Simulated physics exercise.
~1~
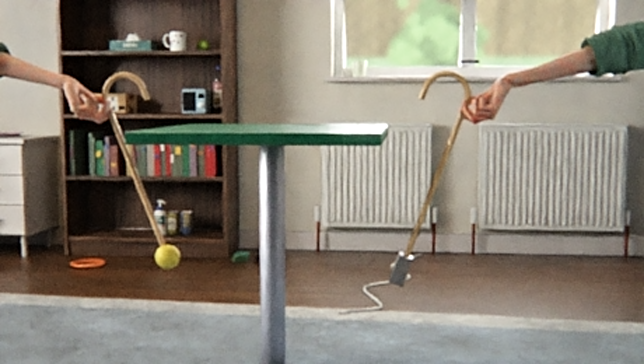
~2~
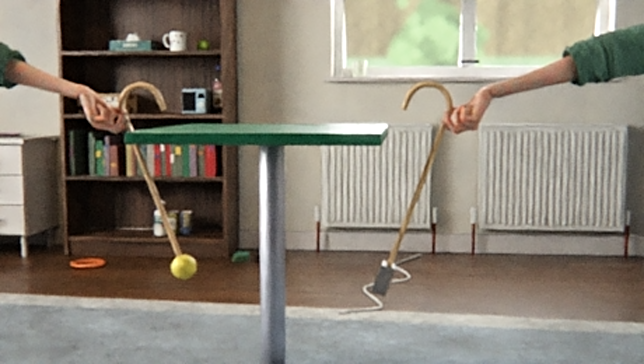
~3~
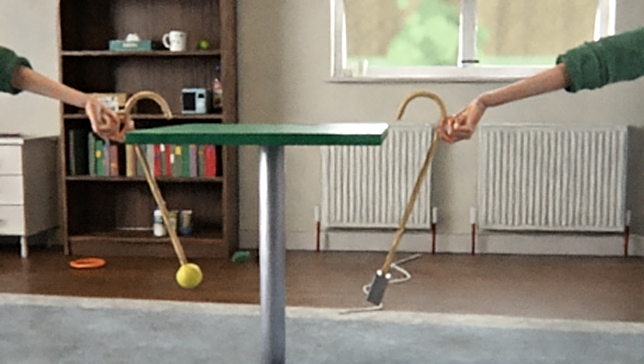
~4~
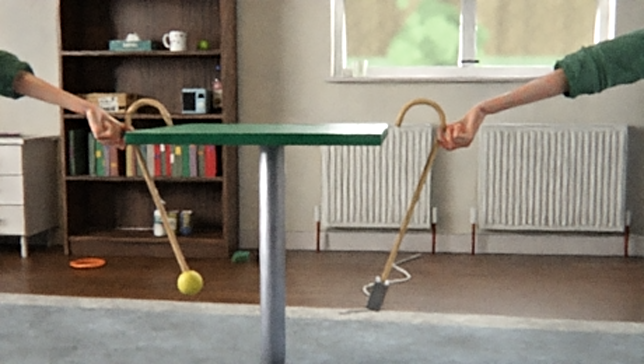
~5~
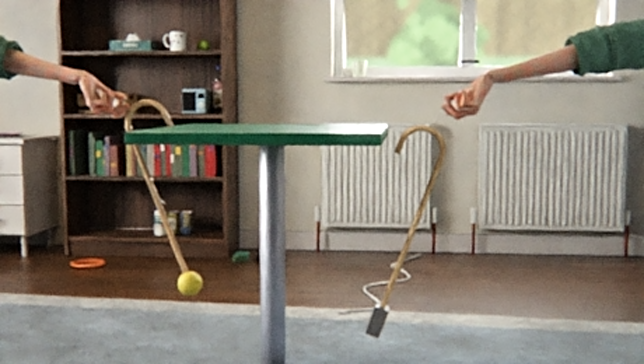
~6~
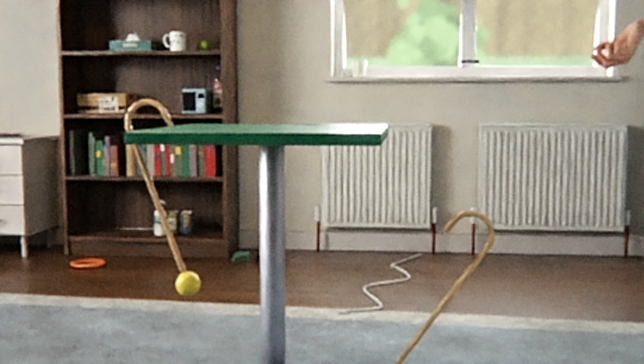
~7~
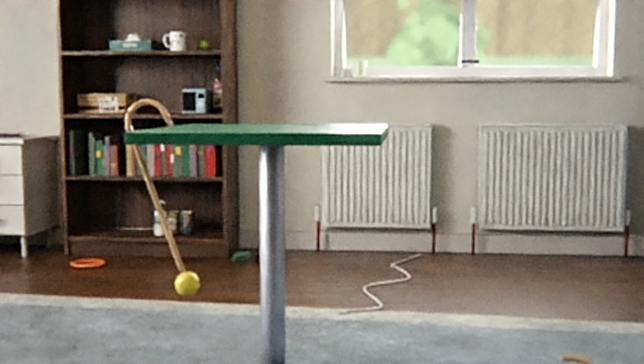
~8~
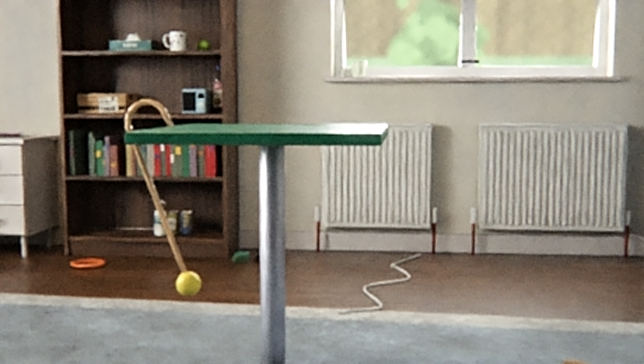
At a green table, hands release two hooked canes; one hangs, the other falls.
